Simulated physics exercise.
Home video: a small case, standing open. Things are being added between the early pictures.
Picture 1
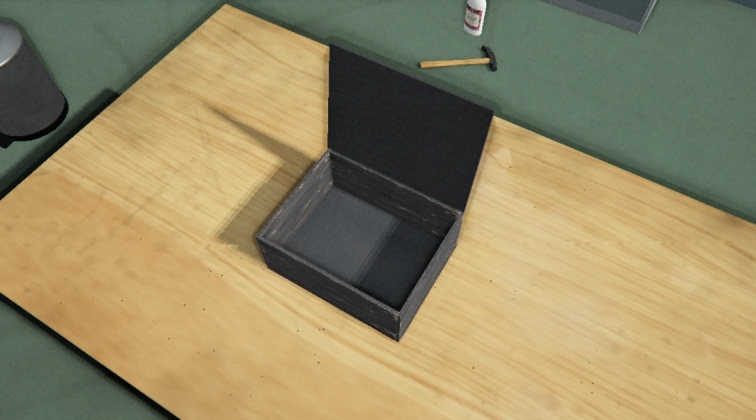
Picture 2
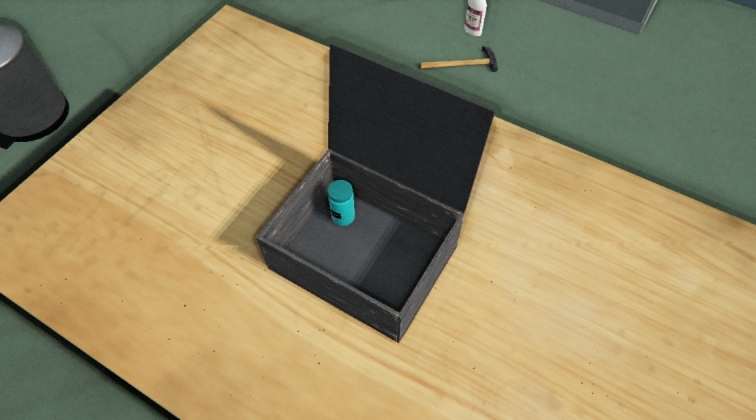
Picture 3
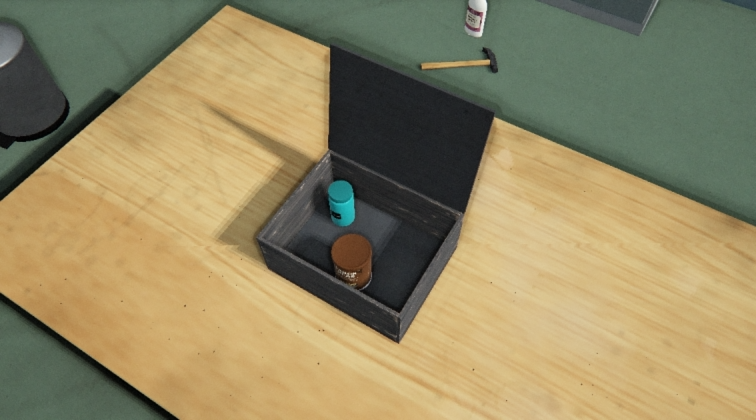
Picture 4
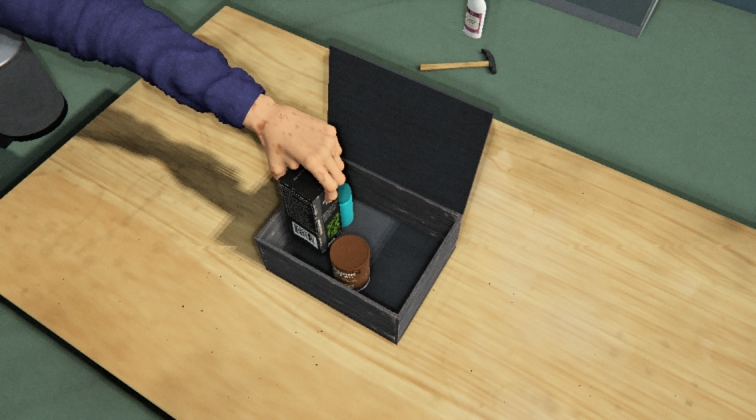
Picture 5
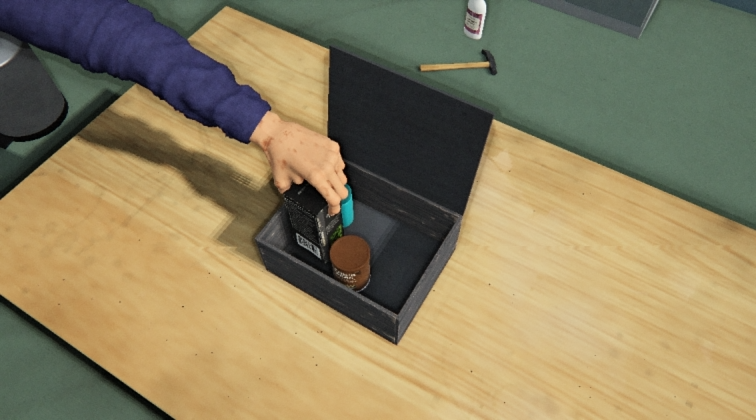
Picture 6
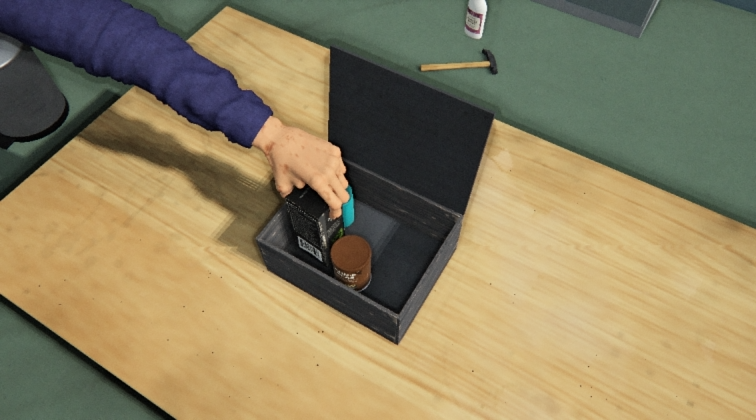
A turquoise shaker appears in the open, empty dark case on the wooden table, followed by a brown tin nearer the front. A hand in a purple-blue sleeve then reaches in from the left, lowering a black carton slightly into the case beside them, and stays resting on top of it.
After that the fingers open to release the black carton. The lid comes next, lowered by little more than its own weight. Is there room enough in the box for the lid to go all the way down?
No, there is not.
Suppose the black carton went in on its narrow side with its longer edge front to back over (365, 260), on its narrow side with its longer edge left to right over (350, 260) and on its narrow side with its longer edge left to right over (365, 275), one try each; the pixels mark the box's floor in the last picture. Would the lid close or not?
So, one: It remains raised; two: It drops fully; three: It remains raised.
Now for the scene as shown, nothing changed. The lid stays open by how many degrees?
Near 30° up from the rim.
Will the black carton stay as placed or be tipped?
By the end the black carton has kept its angle.
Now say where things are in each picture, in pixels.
In the first frame, the last thing is not in view yet.
In the second frame, the last thing is not in view yet; turquoise shaker (342, 203).
In the third frame, the last thing is not in view yet; turquoise shaker (342, 204).
The fourth frame shows on its way; black carton (312, 207).
The fifth frame shows on its way; black carton (316, 220).
The sixth frame shows in place under the hand; black carton (317, 223).
Then, 1.30 s after the last picture, lid 78° above the rim.
Then, 1.60 s after the last picture, lid 53° above the rim.
At rest, lid 32° above the rim; all 3 in place. Seen from the same camera at the end, black carton near (317, 223).
